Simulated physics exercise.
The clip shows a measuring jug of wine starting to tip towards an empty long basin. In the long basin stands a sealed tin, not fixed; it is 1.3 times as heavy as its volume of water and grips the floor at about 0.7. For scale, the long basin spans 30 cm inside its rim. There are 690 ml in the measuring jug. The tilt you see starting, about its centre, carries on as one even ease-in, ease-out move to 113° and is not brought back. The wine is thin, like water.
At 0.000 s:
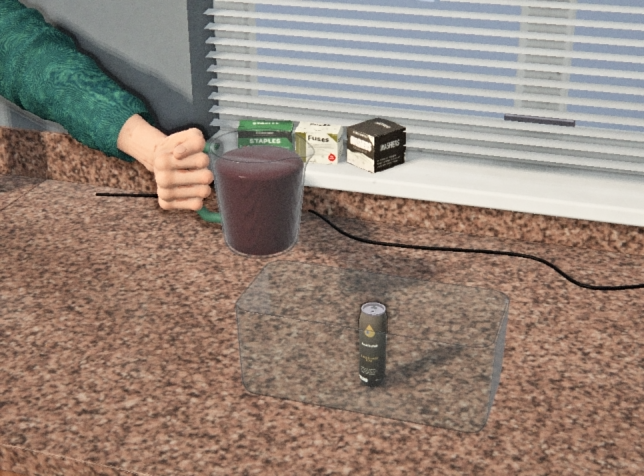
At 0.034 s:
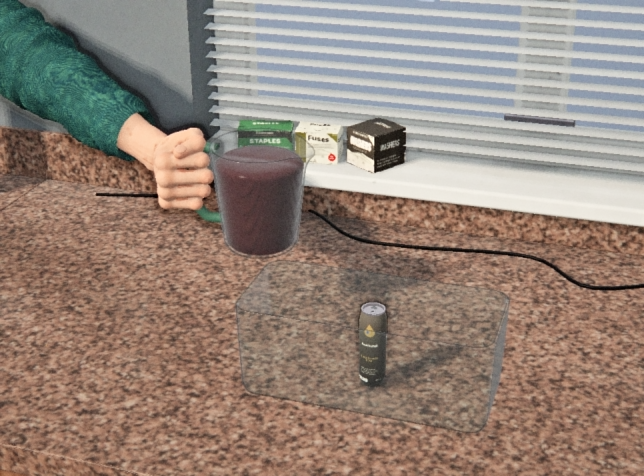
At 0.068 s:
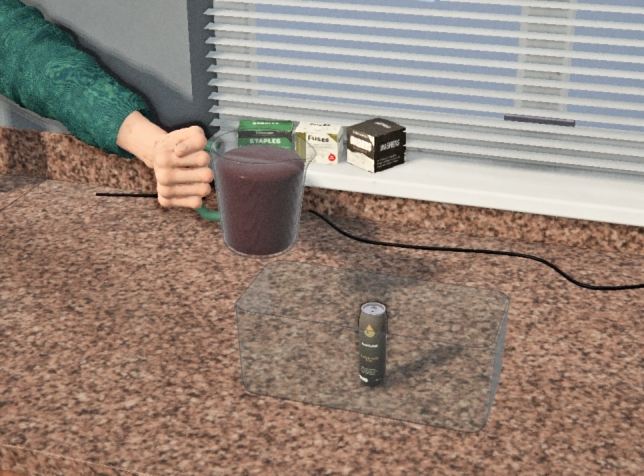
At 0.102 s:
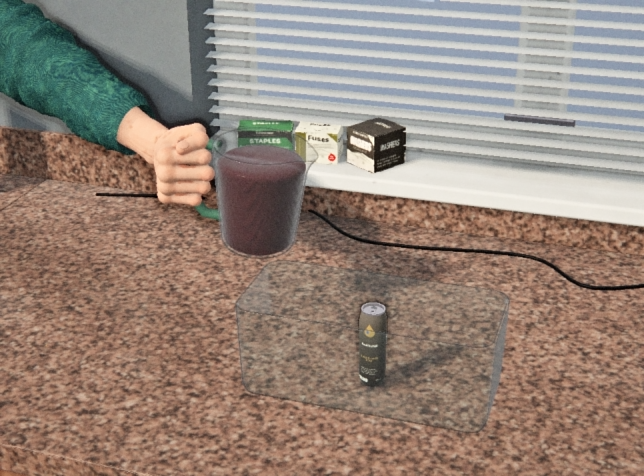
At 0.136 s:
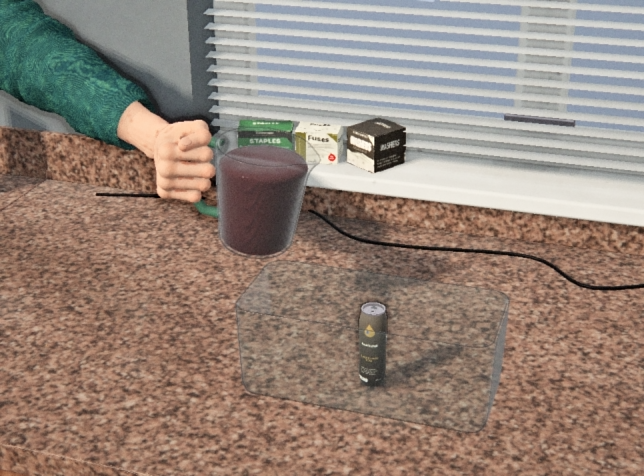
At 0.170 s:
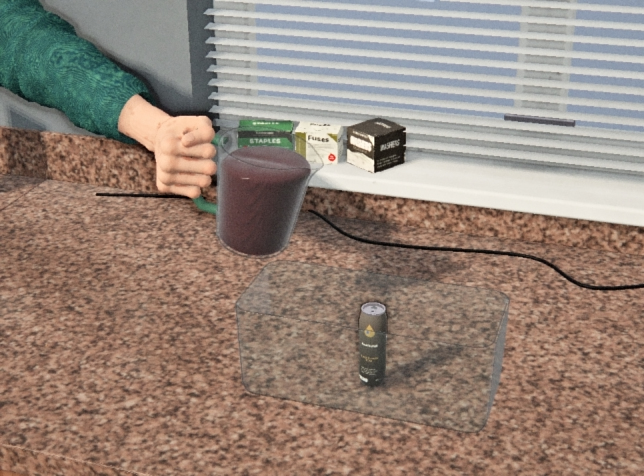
A hand in a green sleeve holds a clear measuring jug of dark purplish-red wine at the left, above a speckled reddish-brown counter seen from slightly above. In front sits a clear long basin with a dark tin standing upright within its outline, while green, white and black boxes line the sill below white blinds, near a black cable. The jug, upright at first, leans slightly rightward as the hand turns it.
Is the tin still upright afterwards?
It falls.
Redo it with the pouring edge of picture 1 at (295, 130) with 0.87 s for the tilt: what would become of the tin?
Then it falls.
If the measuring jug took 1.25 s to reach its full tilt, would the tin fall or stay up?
Then it falls.
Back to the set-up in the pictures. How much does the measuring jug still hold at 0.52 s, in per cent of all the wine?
Some 72 per cent.
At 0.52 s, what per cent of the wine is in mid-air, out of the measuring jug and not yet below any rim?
Near 22 in a hundred.
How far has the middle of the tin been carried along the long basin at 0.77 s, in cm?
About 1 cm.
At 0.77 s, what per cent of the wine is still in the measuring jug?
Some 14 per cent.
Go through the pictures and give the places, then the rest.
It leans 0°; its right rim is at (314, 153); the wine meets the walls at (220, 155) and (304, 164); the long basin's rim runs from (252, 284) to (502, 322); the tin's top is at (373, 312), in the first picture.
It leans 0°; its right rim is at (314, 153); the wine meets the walls at (220, 154) and (304, 164), in the second picture.
It leans 2°; its right rim is at (315, 155); the wine meets the walls at (221, 153) and (305, 165), in the third picture.
It leans 4°; its right rim is at (317, 157); the wine meets the walls at (222, 153) and (307, 166), in the fourth picture.
It leans 7°; its right rim is at (320, 161); the wine meets the walls at (224, 153) and (309, 167), in the fifth picture.
It leans 11°; its right rim is at (322, 166); the wine meets the walls at (226, 154) and (311, 169), in the sixth picture.
Then, 0.52 s in, the tilt is 78° and 72 per cent is still to pour; the tin stands where it began.
Then, 0.77 s in, the tilt is 112° and 14 per cent is still to pour; the tin stands 1 cm from where it began.
Then, 1.04 s in, the tilt is 113° and 0 per cent is still to pour; the tin leans 33°.
Then, 1.33 s in, the tilt is 113° and 0 per cent is still to pour; the tin lies on its side.
Finally, the tin lies on its side.
